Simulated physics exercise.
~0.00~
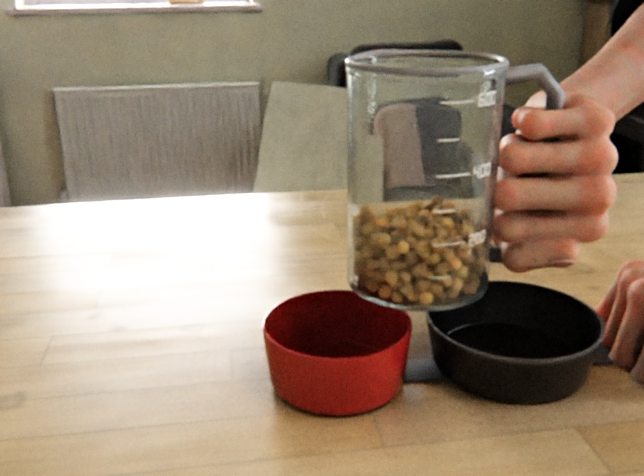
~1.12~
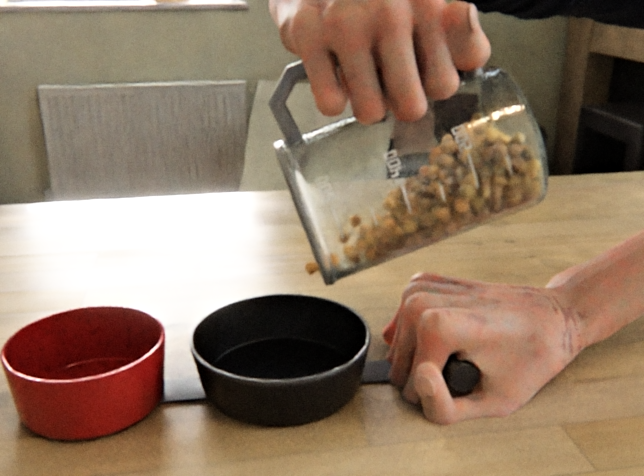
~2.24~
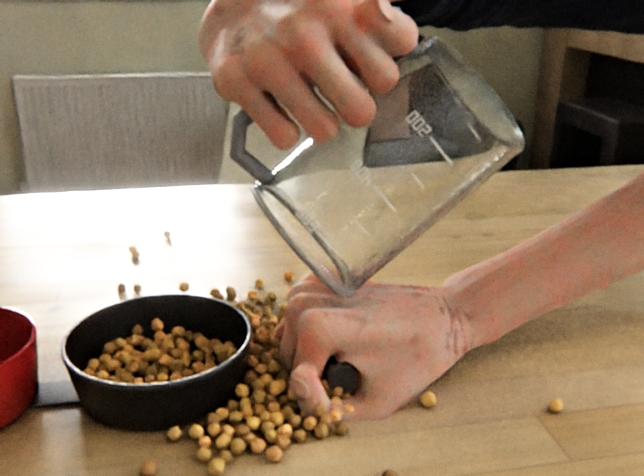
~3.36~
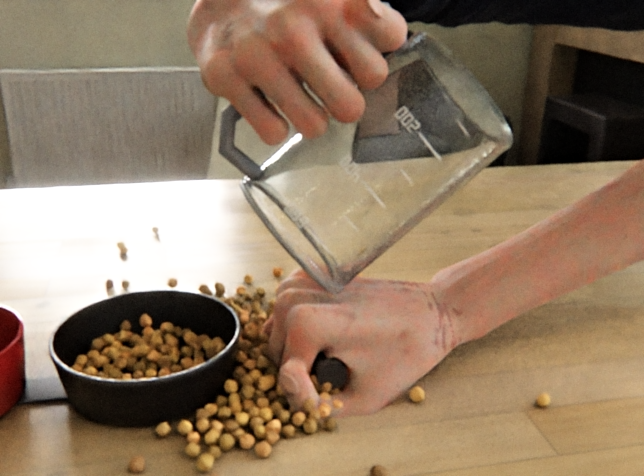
At first, one hand holds a clear jug partly filled with dried chickpeas above a red dish and a black dish joined in a row on a wooden table. The other hand draws the row along the table by a dark handle as the view shifts slightly right. The jug tips onto its side over the black dish, and the chickpeas slide toward its rim. It tilts further until it empties, sending some into the black dish and most onto the table around the gripping hand. Finally, the empty jug stays tipped while the spilled chickpeas lie still.
